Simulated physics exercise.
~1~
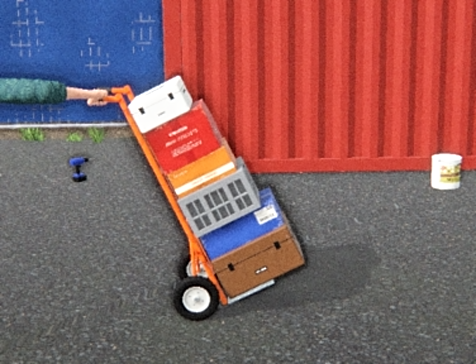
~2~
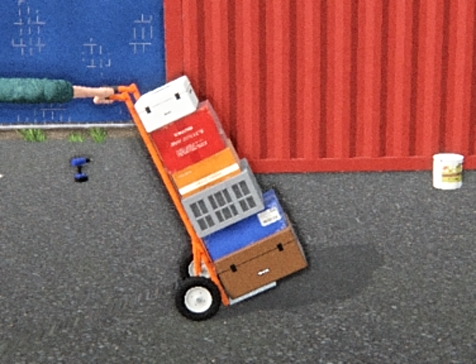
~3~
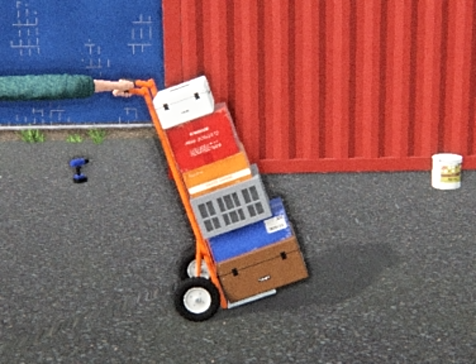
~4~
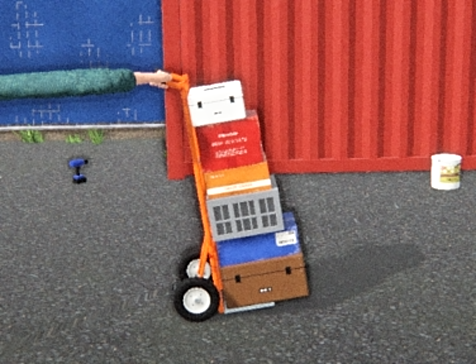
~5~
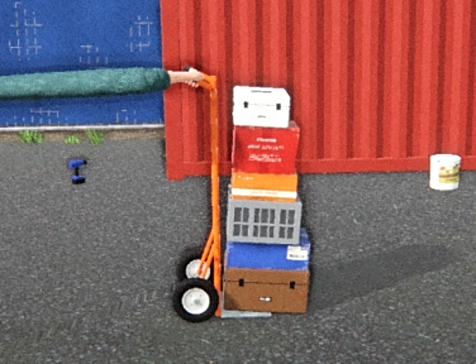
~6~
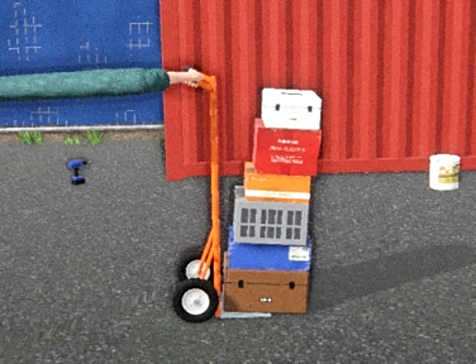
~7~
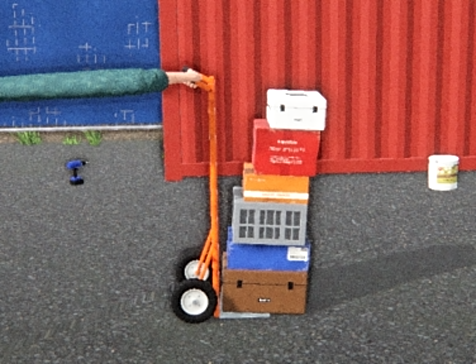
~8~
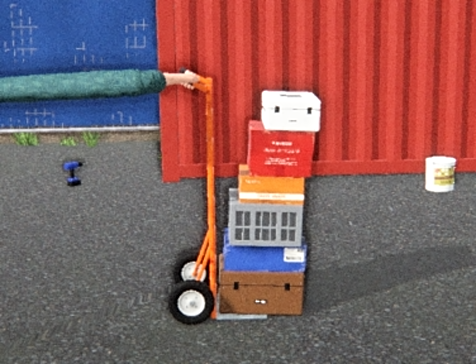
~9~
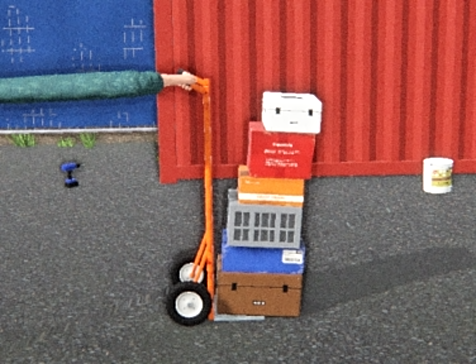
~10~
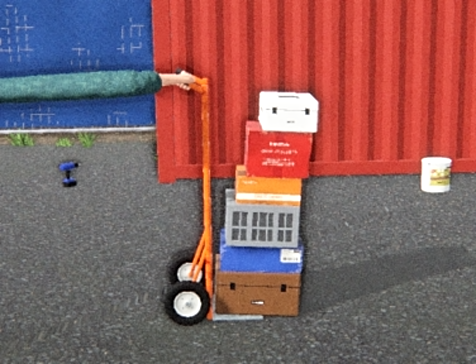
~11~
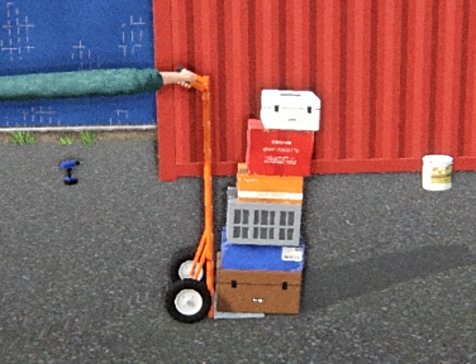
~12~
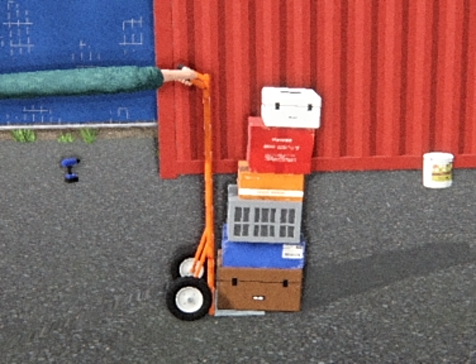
On the asphalt beside a red corrugated wall, a hand tipped an orange hand truck stacked with boxes upright and held it there; the upper boxes slid right, away from the frame, but the whole pile stayed standing, leaning a little unevenly.
